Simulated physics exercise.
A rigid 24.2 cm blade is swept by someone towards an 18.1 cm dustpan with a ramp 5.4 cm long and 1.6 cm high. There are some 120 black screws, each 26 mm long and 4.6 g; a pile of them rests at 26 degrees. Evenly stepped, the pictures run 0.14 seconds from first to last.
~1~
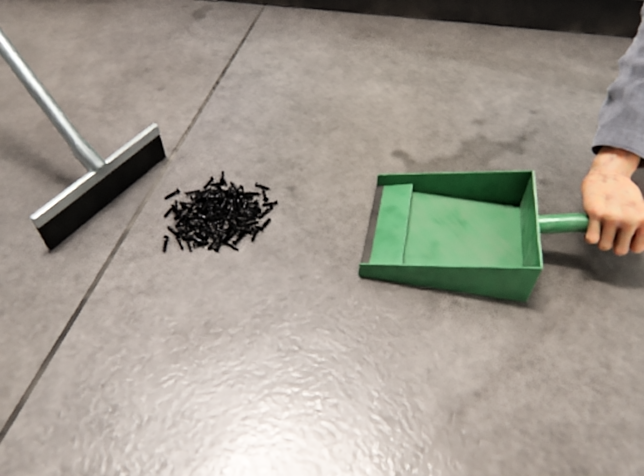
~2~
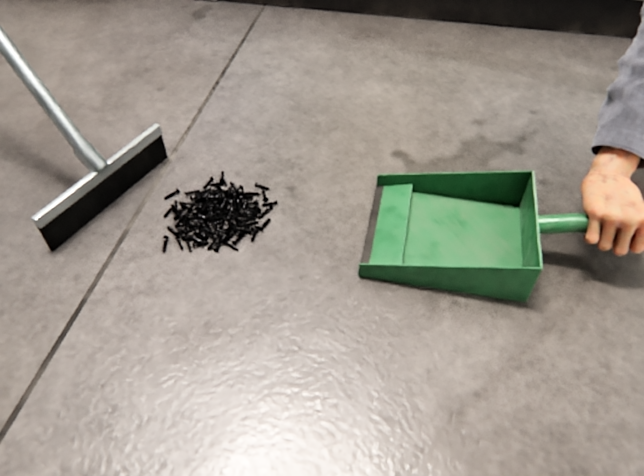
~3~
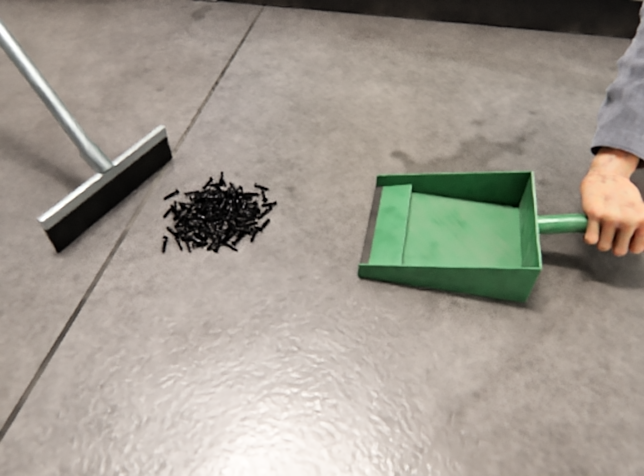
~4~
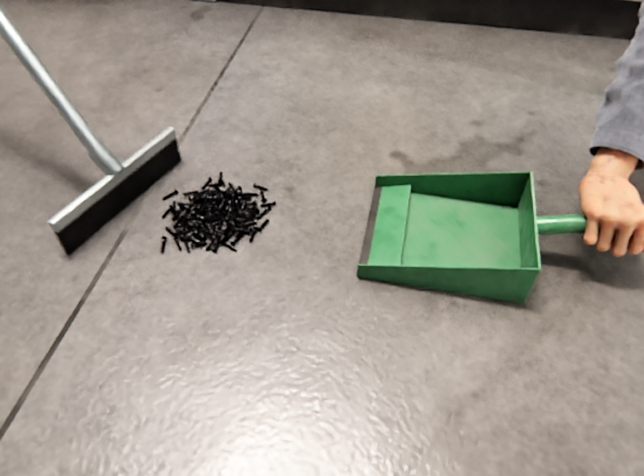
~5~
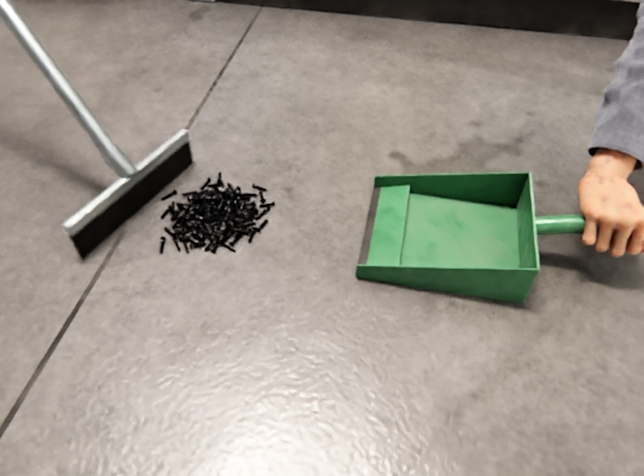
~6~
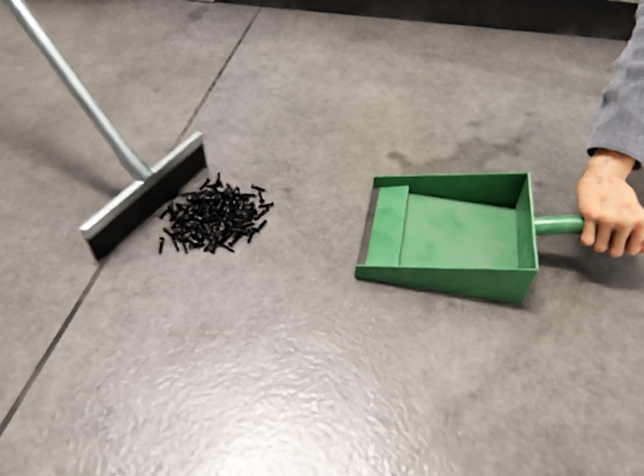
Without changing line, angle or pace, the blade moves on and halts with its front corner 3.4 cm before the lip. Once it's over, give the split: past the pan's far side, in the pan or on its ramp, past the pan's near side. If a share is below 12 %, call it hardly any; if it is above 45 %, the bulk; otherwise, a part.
Far side: Hardly any. Pan: A part. Near side: A part.
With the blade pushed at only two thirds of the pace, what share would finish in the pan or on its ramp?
In that case close to 5 per cent.
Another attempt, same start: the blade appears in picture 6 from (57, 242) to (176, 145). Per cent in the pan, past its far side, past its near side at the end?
Per cent by place - pan 0, far side 0, near side 60.
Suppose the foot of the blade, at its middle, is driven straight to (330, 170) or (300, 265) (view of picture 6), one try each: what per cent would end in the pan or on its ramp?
Some 0 per cent on the first try, 20 per cent on the second.
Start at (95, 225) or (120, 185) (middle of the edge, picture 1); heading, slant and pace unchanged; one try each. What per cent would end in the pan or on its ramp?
The two tries give some 20 % and some 15 %.
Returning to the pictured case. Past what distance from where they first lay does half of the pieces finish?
22 cm or thereabouts.
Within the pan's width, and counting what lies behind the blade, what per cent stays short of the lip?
45 %.
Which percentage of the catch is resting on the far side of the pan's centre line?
Close to 20 %.
Then, 0.14 s after the last picture, middle of the blade 19 cm from the lip; 0 % over the lip, far side 0 %, near side 10 %.
Then, 0.24 s after the last picture, middle of the blade 10 cm from the lip; 0 % over the lip, far side 0 %, near side 25 %.
Then, 0.45 s after the last picture, middle of the blade 7 cm from the lip; 25 % over the lip, far side 0 %, near side 35 %.
In the end, far side 0 %, pan 20 %, near side 35 %, in front of the lip or behind the blade 45 %.
